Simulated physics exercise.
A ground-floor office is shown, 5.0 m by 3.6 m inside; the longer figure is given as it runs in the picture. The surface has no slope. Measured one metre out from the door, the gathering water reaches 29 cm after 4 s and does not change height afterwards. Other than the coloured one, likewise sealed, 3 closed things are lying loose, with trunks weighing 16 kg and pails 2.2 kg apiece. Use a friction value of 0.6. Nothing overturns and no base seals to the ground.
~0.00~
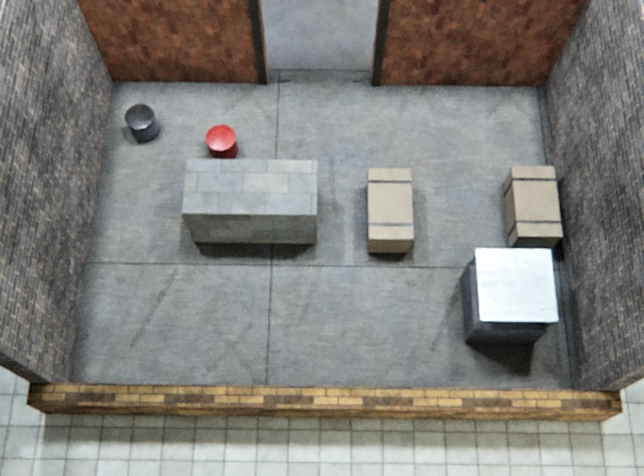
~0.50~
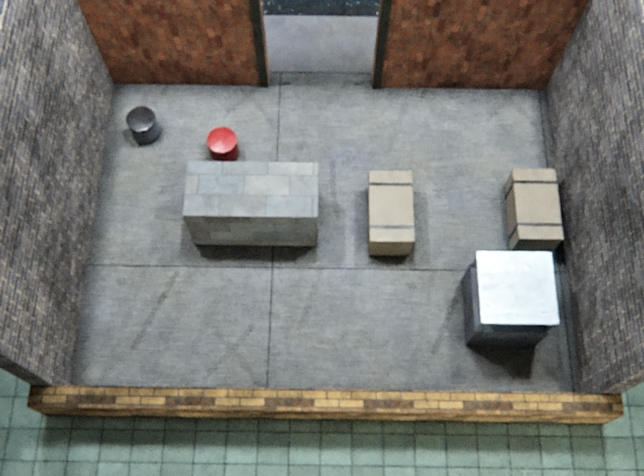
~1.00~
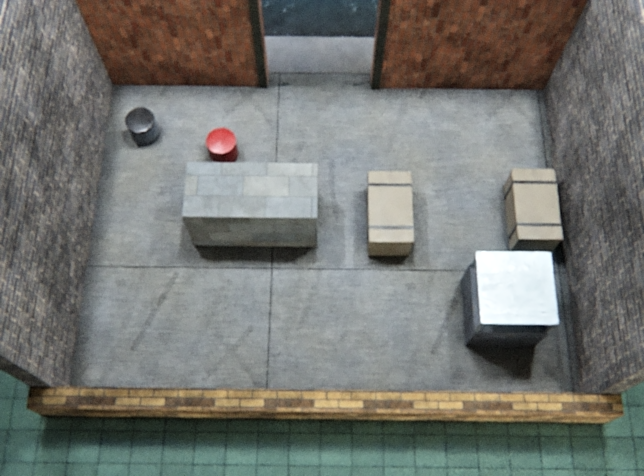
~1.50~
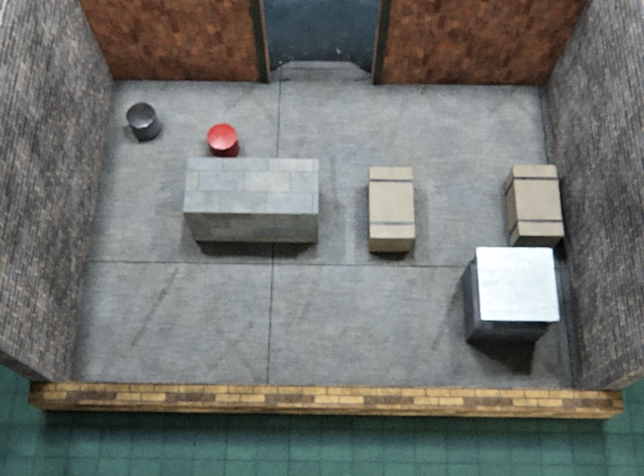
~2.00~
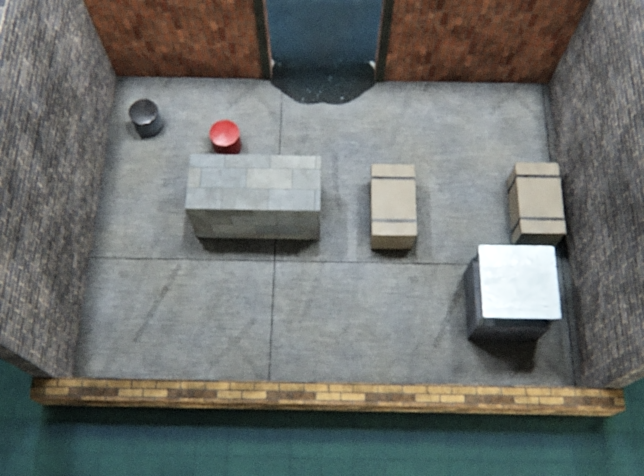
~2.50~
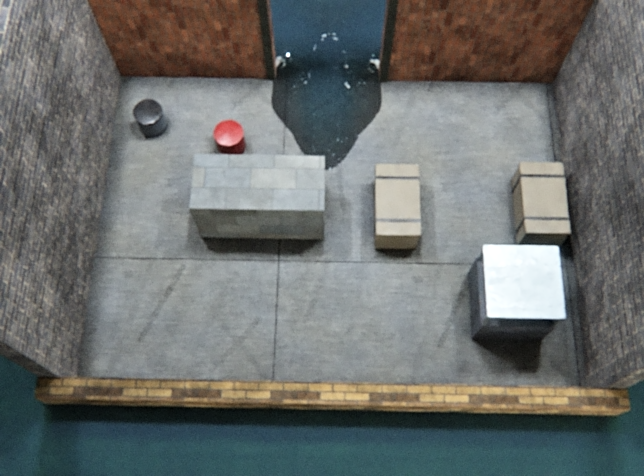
The clip shows a brick-walled room holding a red pail, a dark round container, a grey block and several boxes; dark water gathers outside, enters through the back doorway and spreads across the floor, while the objects stay put.
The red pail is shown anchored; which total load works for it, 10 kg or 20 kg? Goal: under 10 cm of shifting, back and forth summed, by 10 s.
Result: Heavy ballast required.
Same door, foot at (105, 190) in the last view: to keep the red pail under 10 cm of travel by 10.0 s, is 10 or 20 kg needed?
In that case neither load is enough.
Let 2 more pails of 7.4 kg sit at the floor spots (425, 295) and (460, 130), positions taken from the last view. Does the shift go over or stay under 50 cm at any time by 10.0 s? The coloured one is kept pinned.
First one: Beyond the limit; second one: Inside the limit.
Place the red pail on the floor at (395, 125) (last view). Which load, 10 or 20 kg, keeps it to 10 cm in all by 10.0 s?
Outcome - success with heavier only.
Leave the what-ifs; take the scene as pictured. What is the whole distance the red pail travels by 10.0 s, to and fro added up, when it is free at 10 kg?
Some 80 centimetres of travel in total.
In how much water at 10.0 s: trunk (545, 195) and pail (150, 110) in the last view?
Roughly 7 and 13 cm.
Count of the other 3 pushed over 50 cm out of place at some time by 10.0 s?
3.
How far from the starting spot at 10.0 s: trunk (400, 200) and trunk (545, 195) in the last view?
In that order: 80 cm, 150 cm.
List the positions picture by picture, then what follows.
The red pail at (221, 137), on the bottom; water covers 0.0 m2; 0 of 4 have shifted, in the first picture.
The red pail at (222, 140) rests on the ground; 0.0 m2 under water; 0 of 4 have shifted, in the second picture.
The red pail at (221, 141), on the bottom; 0.0 m2 under water; 0 of 4 have shifted, in the third picture.
The red pail at (222, 136) rests on the ground; 0.0 m2 under water; 0 of 4 have shifted, in the fourth picture.
The red pail at (224, 133), on the bottom; 0.2 m2 under water; 0 of 4 have shifted, in the fifth picture.
The red pail at (228, 133), on the bottom; water covers 1.0 m2; 0 of 4 have shifted, in the sixth picture.
After 3.5 s the red pail would be 0 cm from its start with 10 kg and 0 cm from its start with 20 kg; 2 cm of water round it then.
After 4.5 s the red pail would be 1 cm from its start with 10 kg and 0 cm from its start with 20 kg; 8 cm of water round it then.
After 7.0 s the red pail would be 47 cm from its start with 10 kg and 0 cm from its start with 20 kg; 10 cm of water round it then.
After 10.0 s the red pail would be 83 cm from its start with 10 kg and 1 cm from its start with 20 kg; 13 cm of water round it then.
